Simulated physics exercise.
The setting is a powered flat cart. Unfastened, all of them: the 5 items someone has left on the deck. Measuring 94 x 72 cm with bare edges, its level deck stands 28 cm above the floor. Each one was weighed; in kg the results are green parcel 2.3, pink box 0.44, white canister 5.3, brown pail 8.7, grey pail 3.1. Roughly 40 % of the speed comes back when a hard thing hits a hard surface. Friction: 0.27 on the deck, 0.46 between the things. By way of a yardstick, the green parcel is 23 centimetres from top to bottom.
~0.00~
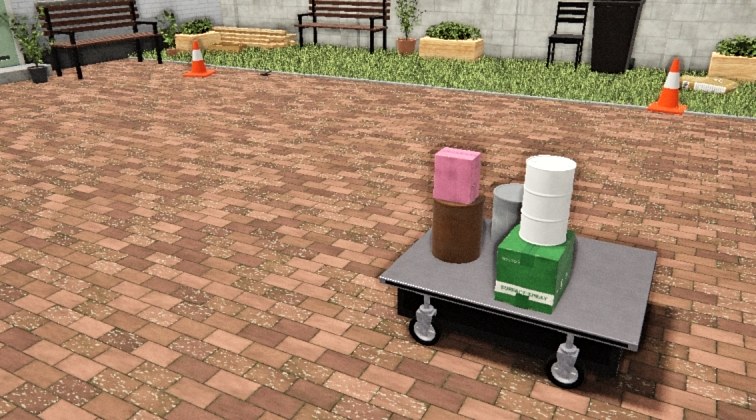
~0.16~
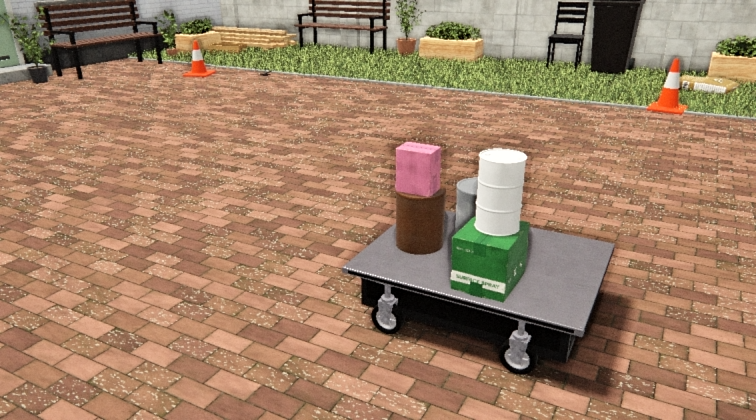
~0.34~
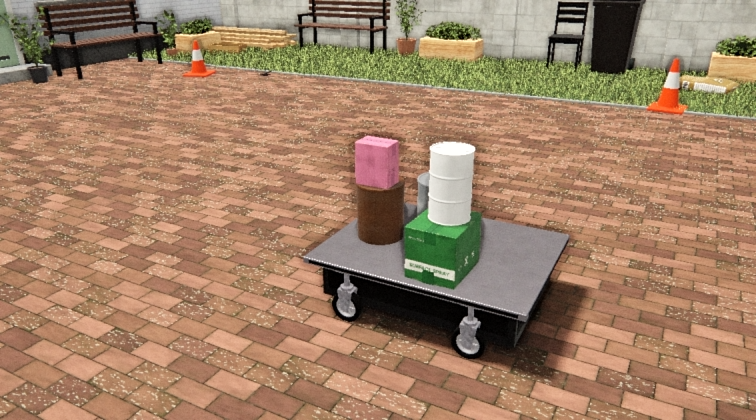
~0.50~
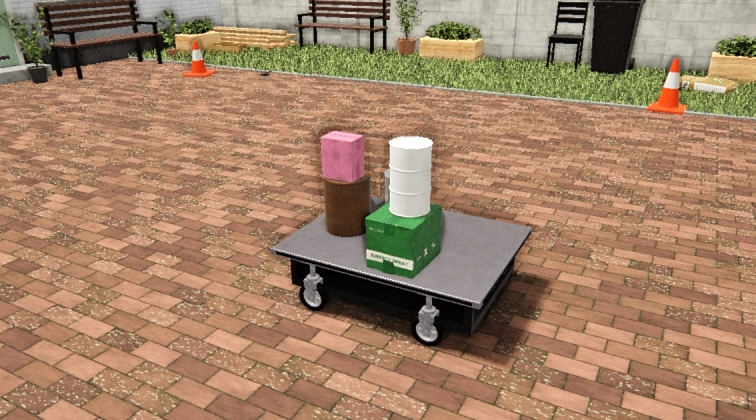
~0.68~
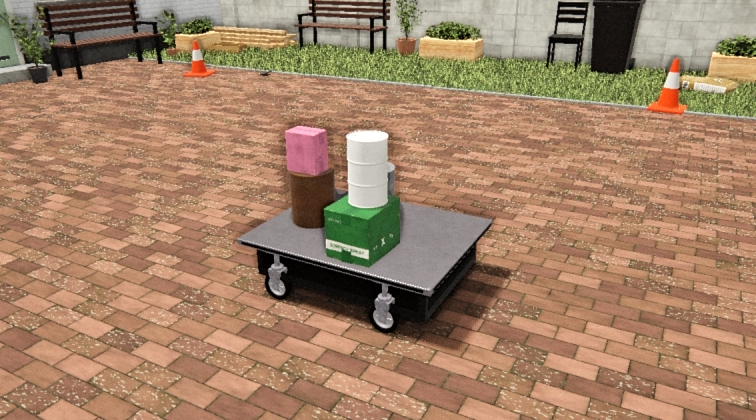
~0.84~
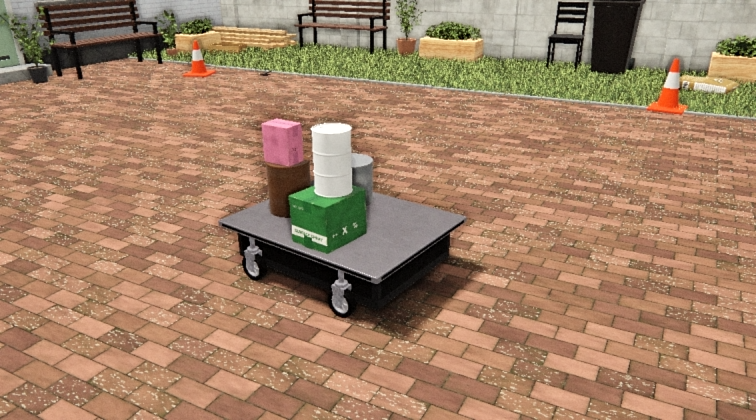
On a brick-paved yard, a flat grey cart carrying a pink box on a brown pail, a white canister on a green parcel, and a grey pail rolls leftward and away, gradually turning as its load stays aboard.
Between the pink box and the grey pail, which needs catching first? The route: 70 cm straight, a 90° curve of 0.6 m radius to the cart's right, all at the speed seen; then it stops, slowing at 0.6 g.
Of the two named, the former.
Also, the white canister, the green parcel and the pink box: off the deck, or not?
The white canister ends on the deck; the green parcel is still on the deck; the pink box ends off the deck.
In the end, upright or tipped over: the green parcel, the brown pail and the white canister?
Well, the green parcel holds steady, the brown pail tumbles down, and the white canister holds steady.
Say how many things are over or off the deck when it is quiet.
Total: 2.
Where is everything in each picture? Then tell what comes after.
In the first picture, cart 0 cm along; pink box (457, 176).
In the second picture, cart 18 cm along; brown pail (420, 217); green parcel (490, 255).
In the third picture, cart 37 cm along; white canister (451, 183); brown pail (381, 209).
In the fourth picture, cart 55 cm along; green parcel (404, 236); white canister (410, 176).
In the fifth picture, cart 75 cm along; brown pail (313, 195); green parcel (363, 227).
In the sixth picture, cart 92 cm along, turned 8°; pink box (283, 142) slid 4 cm.
After 1.14 s, cart 125 cm along, turned 39°; pink box slid 22 cm near (265, 123); grey pail slid 9 cm near (345, 163); brown pail slid 20 cm.
After 1.54 s, cart 169 cm along, turned 80°; pink box and brown pail now off the deck; grey pail slid 11 cm near (389, 144); white canister slid 9 cm.
After 1.84 s, cart 201 cm along, turned 90°; grey pail slid 12 cm near (418, 134); white canister slid 10 cm; green parcel slid 9 cm.
After 2.14 s, cart 205 cm along, turned 90°, stopped; grey pail slid 20 cm near (427, 128); white canister slid 17 cm; green parcel slid 17 cm.
By the end (2.5 s), off the deck, pink box and brown pail; not toppled but over 10 cm from the start, green parcel, white canister and grey pail. Seen from the same camera at the end, grey pail near (427, 128). Pink box went at 1.32 s; grey pail was never lost.
